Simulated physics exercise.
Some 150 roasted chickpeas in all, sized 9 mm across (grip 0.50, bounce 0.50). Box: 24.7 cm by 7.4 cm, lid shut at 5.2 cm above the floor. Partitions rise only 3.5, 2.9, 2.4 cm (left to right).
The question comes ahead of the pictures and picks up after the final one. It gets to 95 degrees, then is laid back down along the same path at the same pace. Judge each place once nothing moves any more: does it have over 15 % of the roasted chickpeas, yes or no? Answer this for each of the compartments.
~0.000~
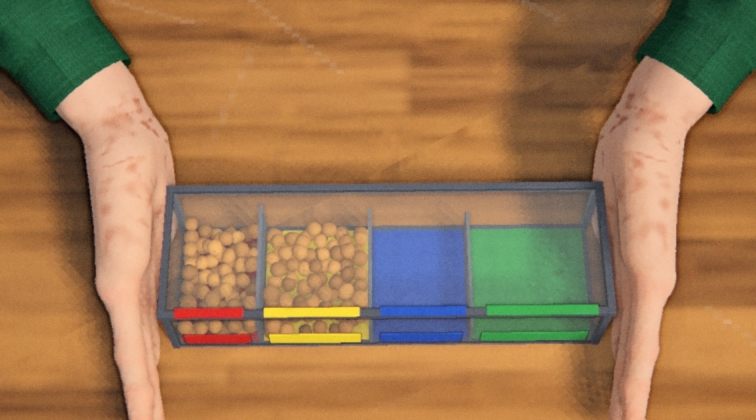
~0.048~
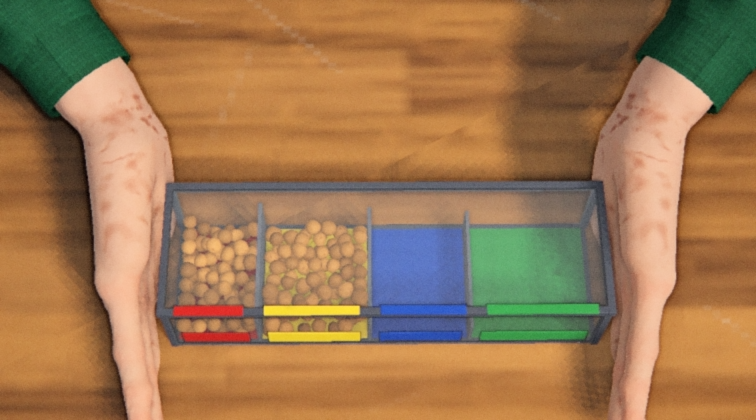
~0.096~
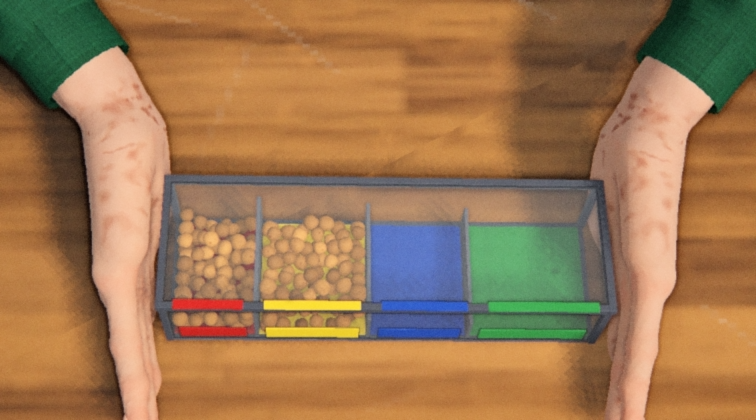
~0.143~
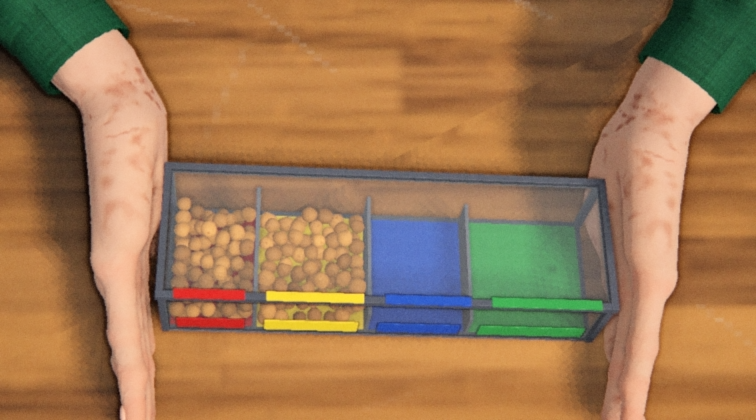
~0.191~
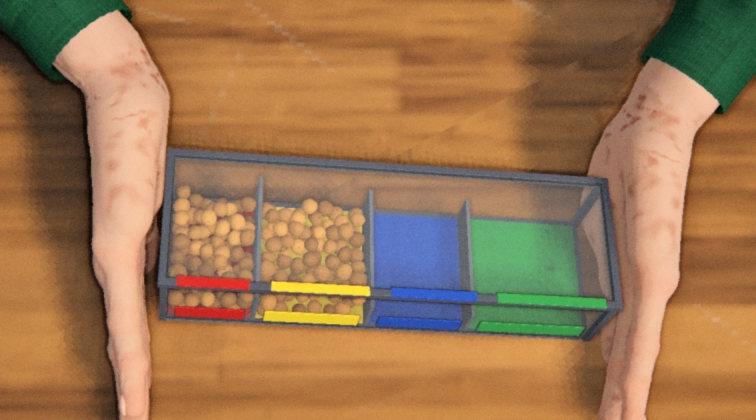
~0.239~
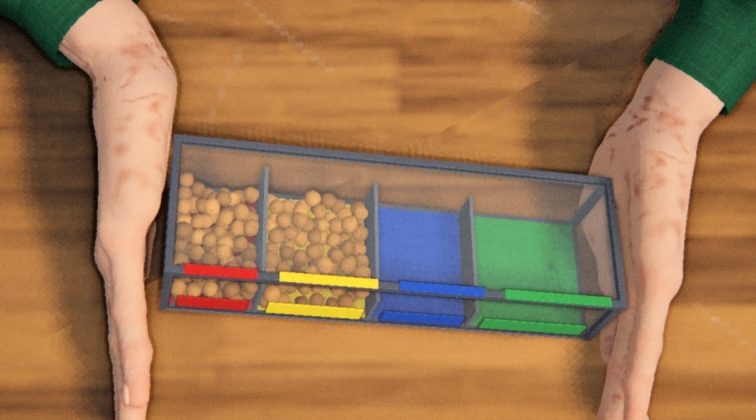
Red compartment: Yes, blue compartment: No, green compartment: Yes, yellow compartment: Yes.
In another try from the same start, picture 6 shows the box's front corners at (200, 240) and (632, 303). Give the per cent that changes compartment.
Around 60 per cent, it would seem.
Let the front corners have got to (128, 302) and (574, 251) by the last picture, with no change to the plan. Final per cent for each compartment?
Red 60 %, blue 0 %, green 0 %, yellow 40 %.
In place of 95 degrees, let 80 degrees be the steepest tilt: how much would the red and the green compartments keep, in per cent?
Red: 40; green: 15 (per cent).
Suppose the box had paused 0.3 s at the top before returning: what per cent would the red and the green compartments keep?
In that case red keeps 30% and green keeps 45%.
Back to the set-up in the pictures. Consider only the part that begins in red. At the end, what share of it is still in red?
Fraction kept: Approx. 50 %.
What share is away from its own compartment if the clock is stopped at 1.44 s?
15 percent.
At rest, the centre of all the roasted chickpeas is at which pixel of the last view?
Somewhere near (469, 262) in the last picture.
Then, at 1.44 s, tilt 95 degrees; red 45 %, blue 5 %, green 5 %, yellow 50 %.
After 2.24 s, tilt 43 degrees; red 25 %, blue 5 %, green 50 %, yellow 20 %.
After 3.06 s, tilt 0 degrees; red 25 %, blue 5 %, green 50 %, yellow 20 %.
At rest (3.4 s), red 25 %, blue 5 %, green 50 %, yellow 20 %.
